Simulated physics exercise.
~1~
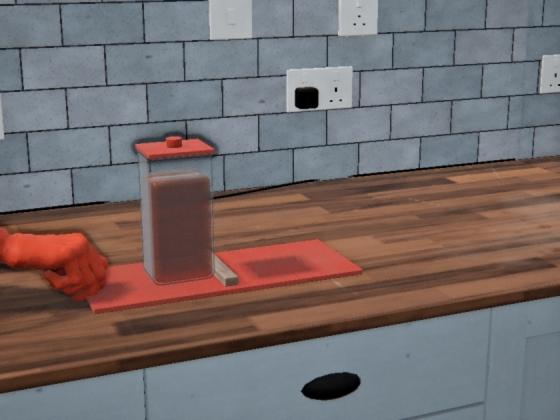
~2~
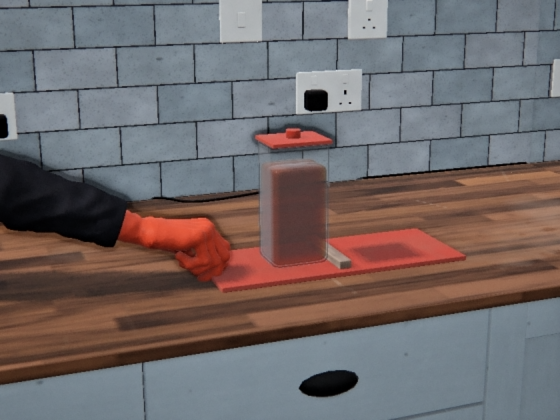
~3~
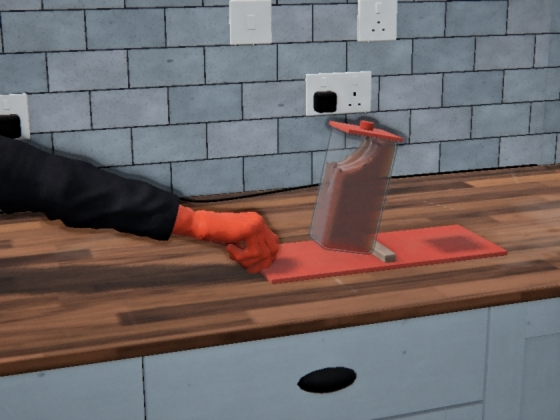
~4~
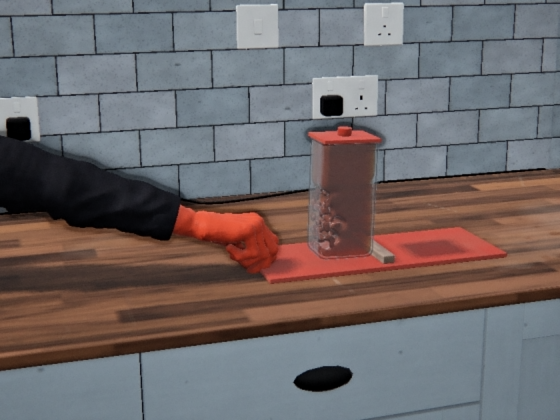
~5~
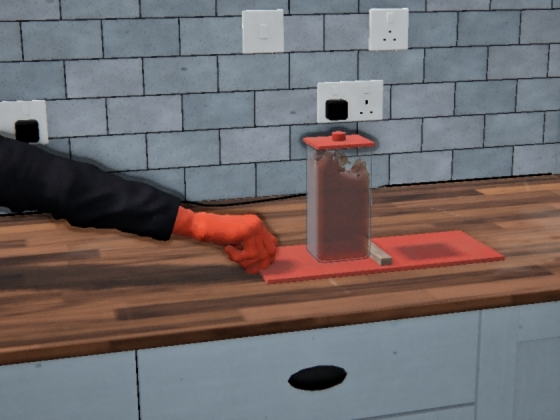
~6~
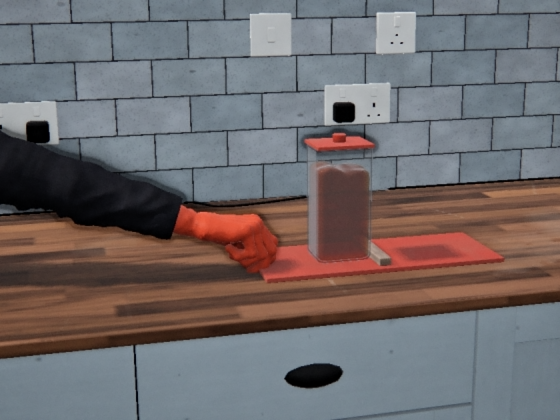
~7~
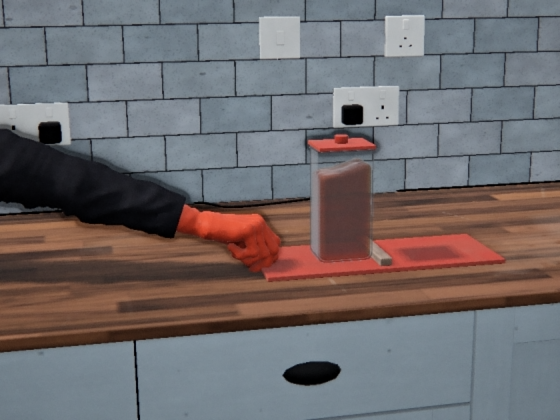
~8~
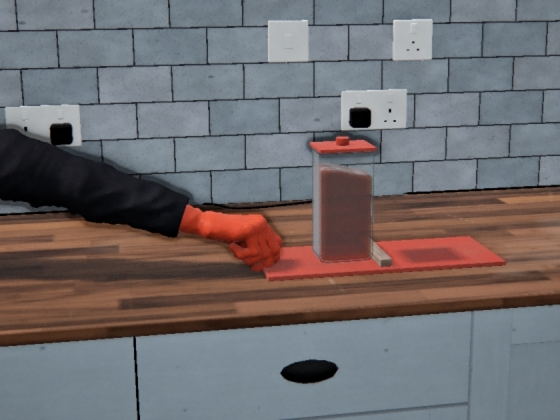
We see a gloved hand slide a red board carrying a clear capped flask of brownish liquid rightward along a wooden counter, then stop; the flask tips to the right against a low batten, rocks back, and stands upright as the liquid settles.
